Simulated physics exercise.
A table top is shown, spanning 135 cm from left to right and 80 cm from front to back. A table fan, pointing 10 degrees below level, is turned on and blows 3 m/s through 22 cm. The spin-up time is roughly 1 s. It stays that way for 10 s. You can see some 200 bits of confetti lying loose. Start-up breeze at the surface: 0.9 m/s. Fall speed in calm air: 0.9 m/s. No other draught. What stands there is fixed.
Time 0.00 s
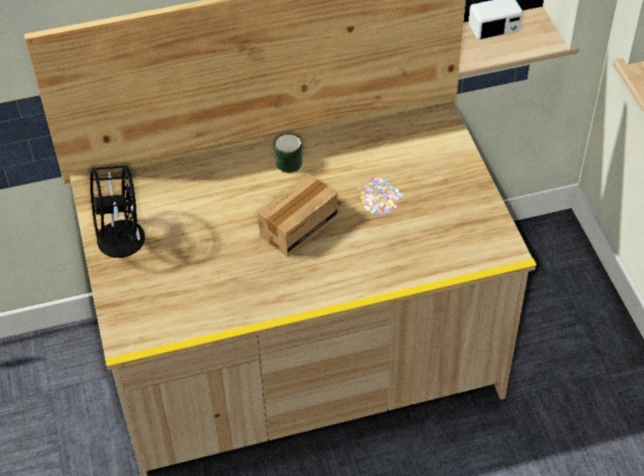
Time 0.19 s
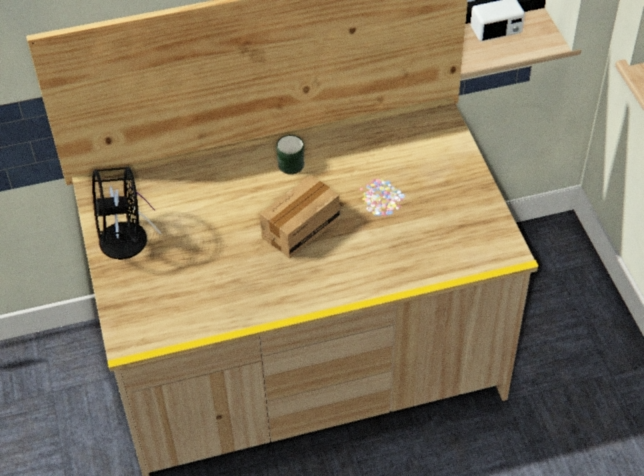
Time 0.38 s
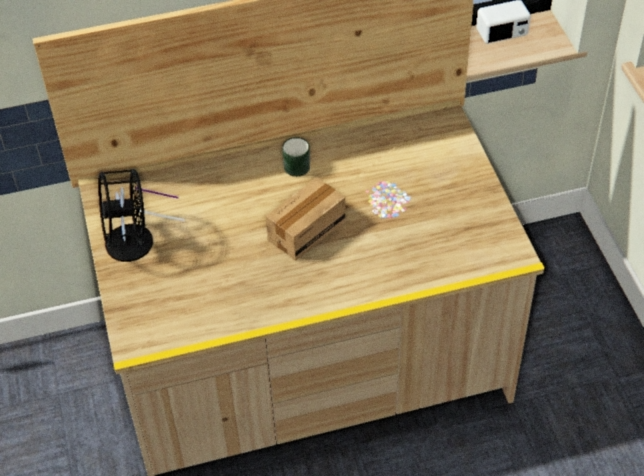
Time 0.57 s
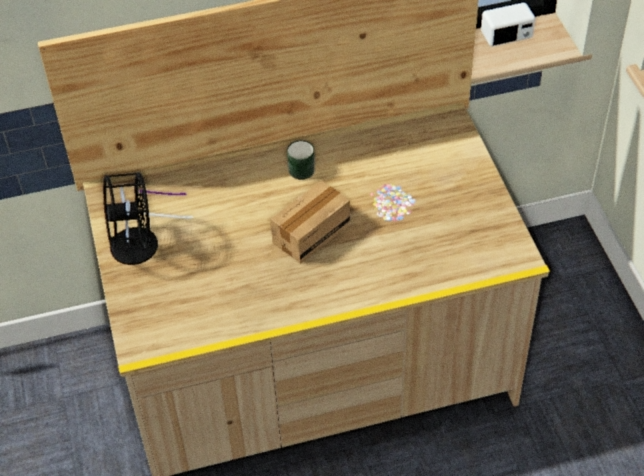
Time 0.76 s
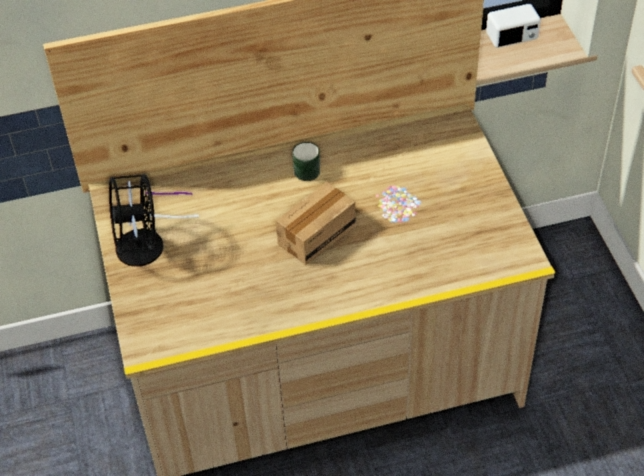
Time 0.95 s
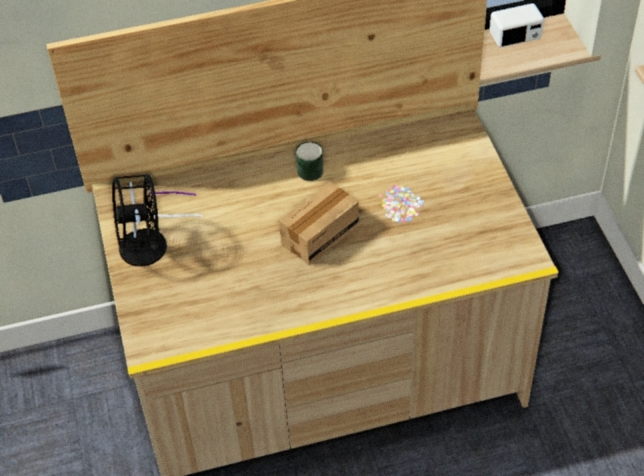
Confetti lying still beside a wooden box and green mug on a wooden table as a black fan runs at left.
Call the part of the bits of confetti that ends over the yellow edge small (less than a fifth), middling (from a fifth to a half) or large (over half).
Small.
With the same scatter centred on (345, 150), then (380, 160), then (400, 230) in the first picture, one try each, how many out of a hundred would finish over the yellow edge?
Taking the three spots in order, you'd get around 0 percent, 0 percent and 0 percent.
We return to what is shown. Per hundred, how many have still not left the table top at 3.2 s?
It should be roughly 90 % by then.
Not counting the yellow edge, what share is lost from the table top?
Near 90 %.
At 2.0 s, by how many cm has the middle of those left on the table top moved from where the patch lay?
Roughly 5 centimetres.
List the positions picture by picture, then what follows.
In the first picture, the middle of the bits of confetti is near (379, 196), none has stirred yet and the mouth of the table fan is at (113, 204).
In the second picture, the middle of the bits of confetti is near (381, 197), none has stirred yet and the yellow edge is centred on (330, 316).
In the third picture, the middle of the bits of confetti is near (387, 200), none has stirred yet, the top of a box is at (306, 206) and the top of a mug is at (296, 147).
In the fourth picture, the middle of the bits of confetti is near (392, 203) and none has stirred yet.
In the fifth picture, the middle of the bits of confetti is near (397, 204) and none has stirred yet.
In the sixth picture, the middle of the bits of confetti is near (401, 204) and none has stirred yet.
After 2.0 s the count stands so, 0 % are over the yellow edge; the middle of those still in play is near (394, 197).
After 3.2 s the count stands so, 0 % are over the yellow edge; the middle of those still in play is near (389, 182).
After 5.5 s the count stands so, 0 % are over the yellow edge; the middle of those still in play is near (392, 179).
After 10.0 s, at the end, 0 % are over the yellow edge.
